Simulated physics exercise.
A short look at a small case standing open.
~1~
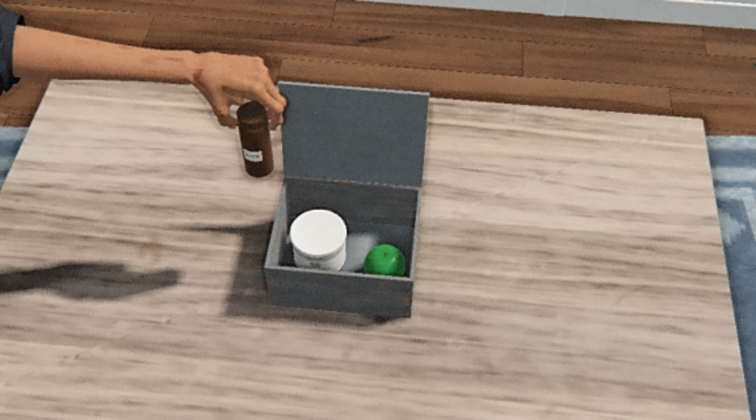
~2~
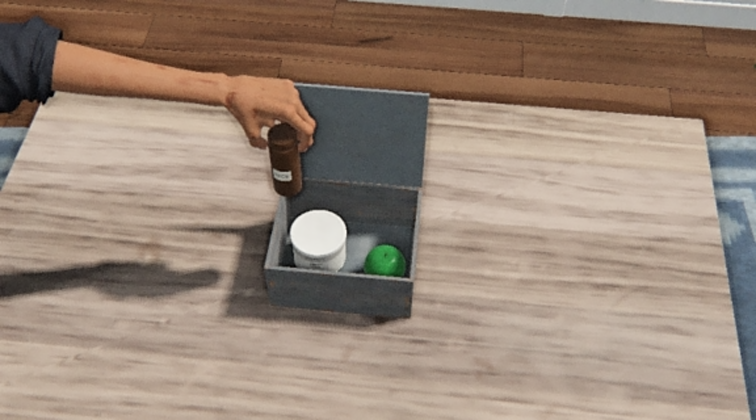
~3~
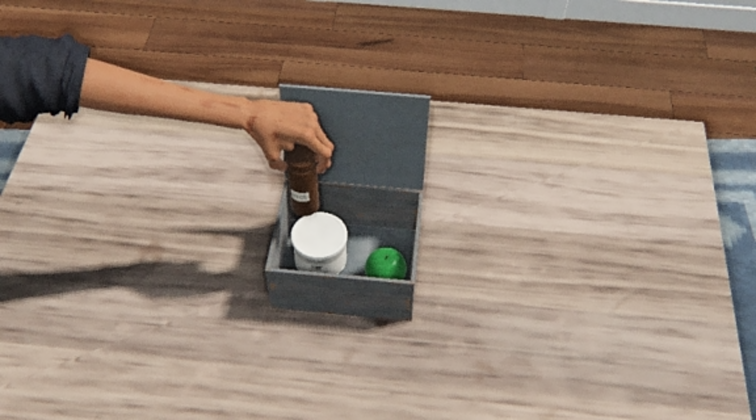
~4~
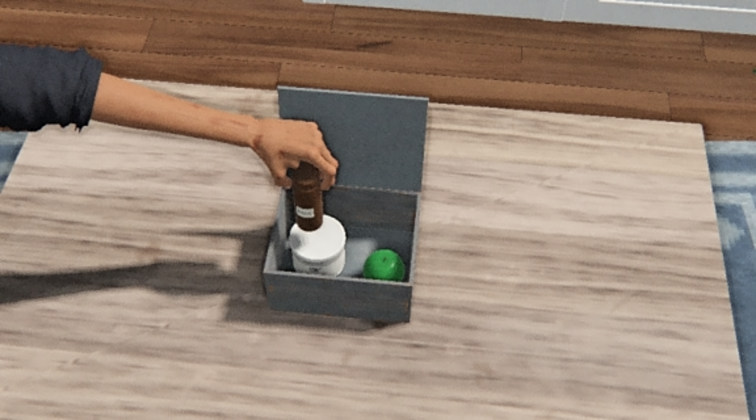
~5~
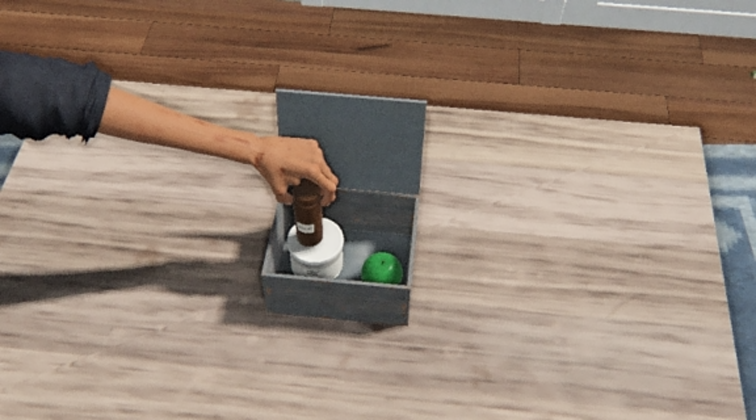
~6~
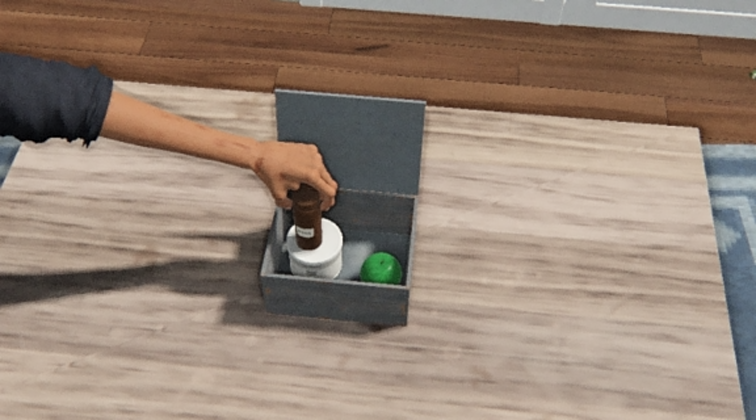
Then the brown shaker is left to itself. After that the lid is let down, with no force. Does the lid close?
Outcome: The lid stays ajar.
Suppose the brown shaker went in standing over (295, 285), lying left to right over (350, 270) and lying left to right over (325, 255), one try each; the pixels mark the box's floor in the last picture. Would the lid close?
First try: It stays ajar; second try: It shuts flat; third try: It is held up.
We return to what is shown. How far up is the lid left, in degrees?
About 14°.
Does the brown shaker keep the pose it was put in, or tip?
It tips.
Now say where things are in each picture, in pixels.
The first frame shows still above its spot; brown shaker (256, 140); green apple (385, 265).
The second frame shows still above its spot; brown shaker (285, 160); green apple (385, 266).
The third frame shows still above its spot; brown shaker (303, 182); green apple (385, 268).
The fourth frame shows still above its spot; brown shaker (308, 198); green apple (384, 270).
The fifth frame shows still above its spot; brown shaker (308, 214); green apple (382, 273).
The sixth frame shows put in, still held; brown shaker (308, 218); green apple (381, 274).
Then, 1.20 s later than the last frame, lid 84° above the rim.
Then, 1.60 s later than the last frame, lid 53° above the rim.
Then, 1.80 s later than the last frame, lid 39° above the rim; brown shaker tilted by 24° near (305, 230).
Then, 2.00 s later than the last frame, lid 15° above the rim; brown shaker tilted by 68° near (302, 257).
When it is over, lid 15° above the rim; lying over in the box, brown shaker; the other 2 as before. End places, in pixels of the last picture, brown shaker near (302, 256).
